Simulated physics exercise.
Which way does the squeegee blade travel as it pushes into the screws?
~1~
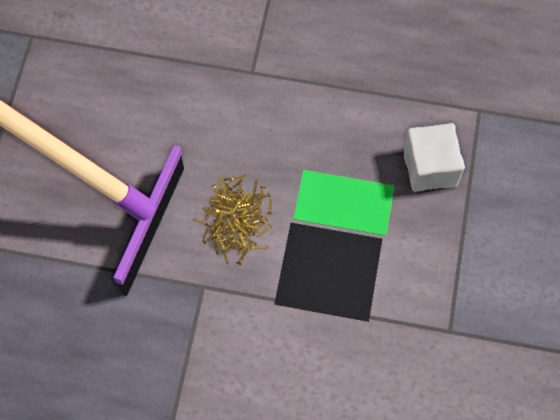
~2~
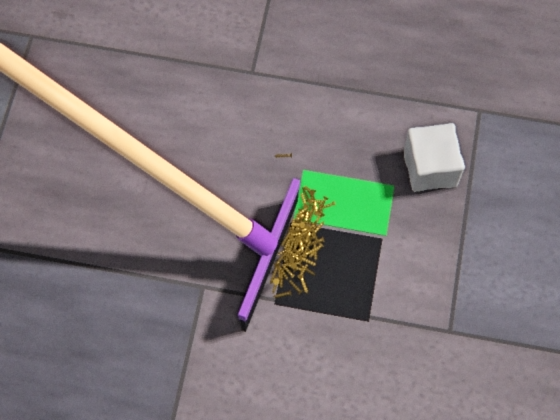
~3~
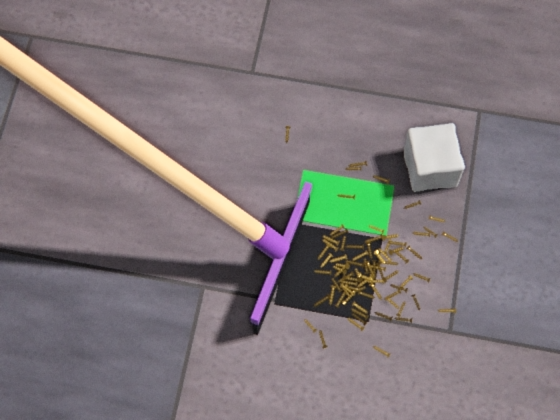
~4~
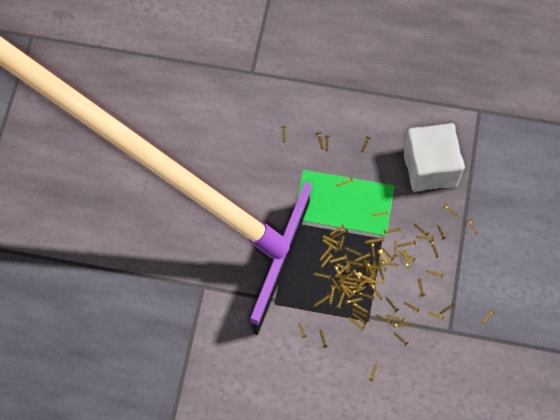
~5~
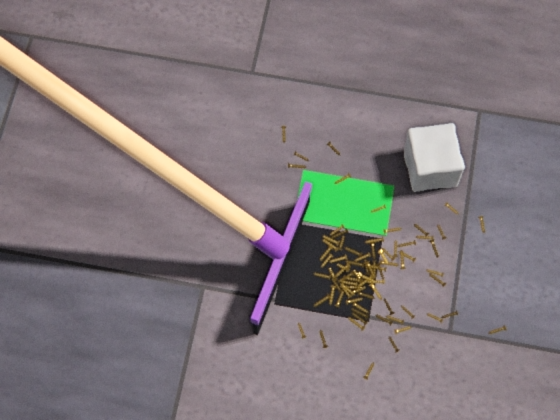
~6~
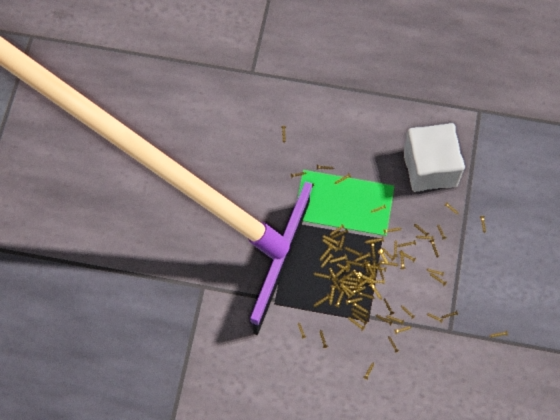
The blade travels to the right, pushing the screws towards the mats before it stops.
In this clip, a purple squeegee on a wooden handle pushes a pile of brass-coloured screws right onto black and green mats, then stops as they scatter past it, ending with about half on the black mat and many on the floor near a fixed white block.
